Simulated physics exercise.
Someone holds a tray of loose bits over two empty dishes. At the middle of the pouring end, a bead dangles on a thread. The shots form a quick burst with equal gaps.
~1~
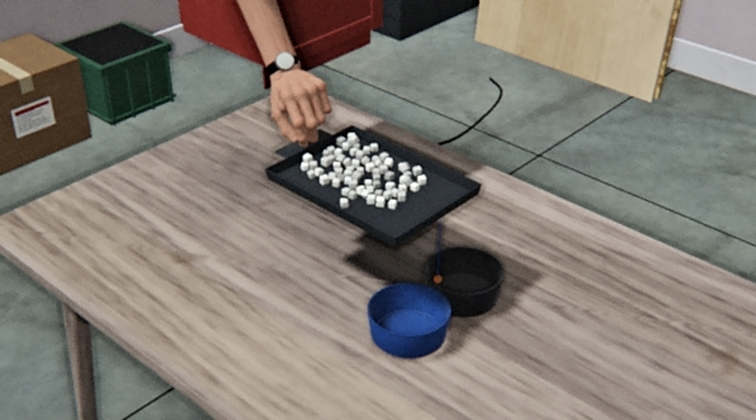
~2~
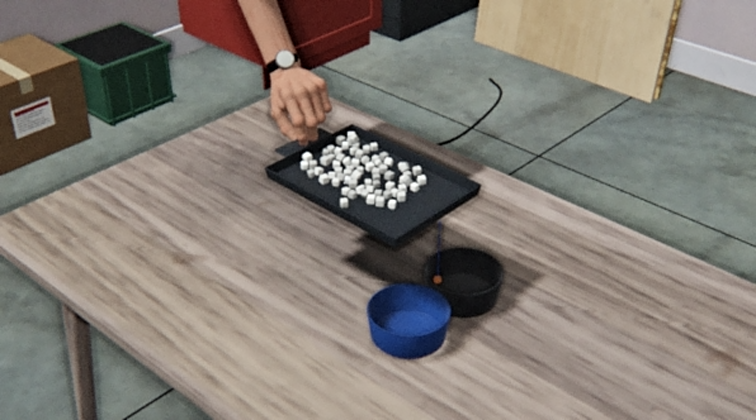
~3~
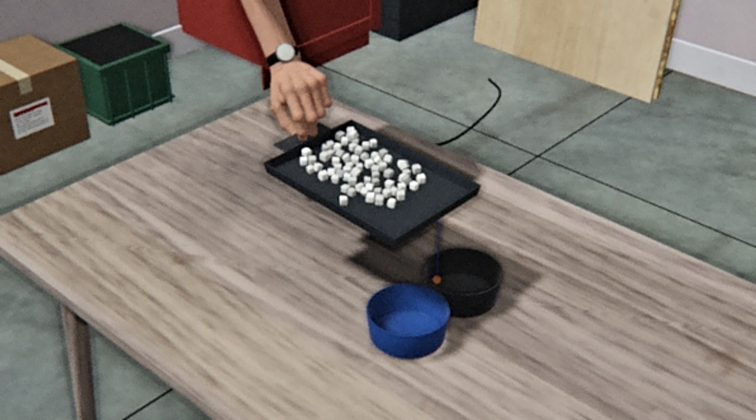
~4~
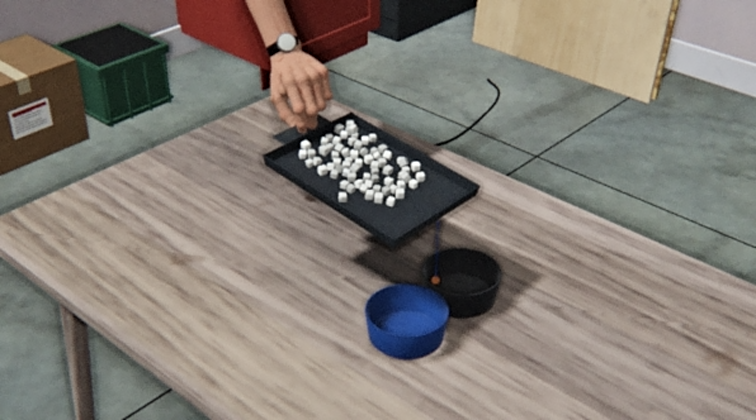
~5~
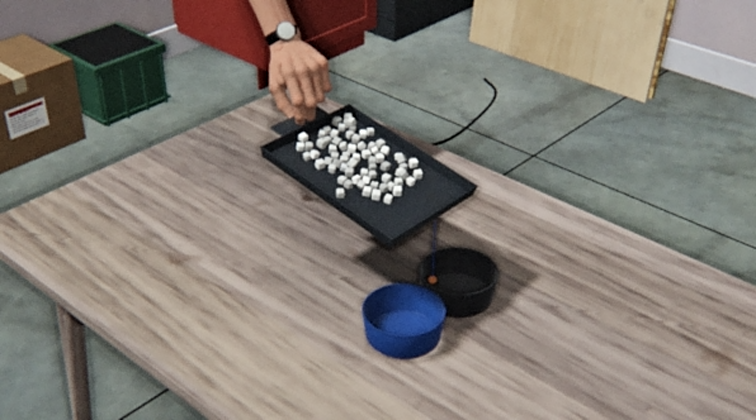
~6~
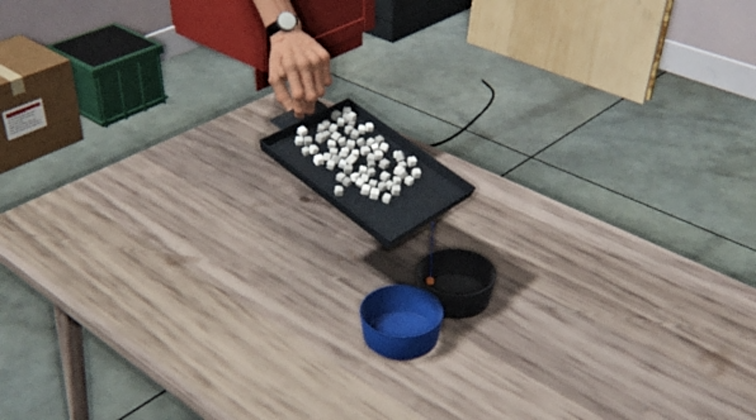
A dark tray of white sugar cubes, held by a hand above a blue dish and a black dish on a wooden table, tilted slightly as the hand raised its back end.
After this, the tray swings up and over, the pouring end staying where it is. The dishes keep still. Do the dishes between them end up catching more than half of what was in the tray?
No.
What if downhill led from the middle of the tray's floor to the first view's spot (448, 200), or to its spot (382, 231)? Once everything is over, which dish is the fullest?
One: The right dish. Two: The left dish.
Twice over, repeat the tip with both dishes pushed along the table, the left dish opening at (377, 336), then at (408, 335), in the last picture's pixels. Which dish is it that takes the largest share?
The first time it is the dish to the right, and the second time it is the dish to the right.
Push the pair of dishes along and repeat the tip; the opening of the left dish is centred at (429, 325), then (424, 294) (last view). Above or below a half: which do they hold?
Result, first setup: A majority share; second setup: A minority share.
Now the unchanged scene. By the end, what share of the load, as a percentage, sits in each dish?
The left dish ends up with around 10 percent of the load, the right dish with around 10 percent.
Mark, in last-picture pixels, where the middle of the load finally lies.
Near pixel (491, 335).
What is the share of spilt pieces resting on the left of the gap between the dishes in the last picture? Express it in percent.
It amounts to some 0 percent.
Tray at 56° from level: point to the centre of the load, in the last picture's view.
Its middle sits at about pixel (434, 199).
Soon after the last picture, tray tipped steeply; nearly all on the tray; a small part in the air.
A little later, tray tipped right over; nearly all on the tray; a stray few in the right dish; a small part outside both.
Later still, tray tipped past a quarter turn; a small part in the left dish; a small part in the right dish; most outside both.
At rest, tray tipped past a quarter turn; a small part in the left dish; a small part in the right dish; most outside both.
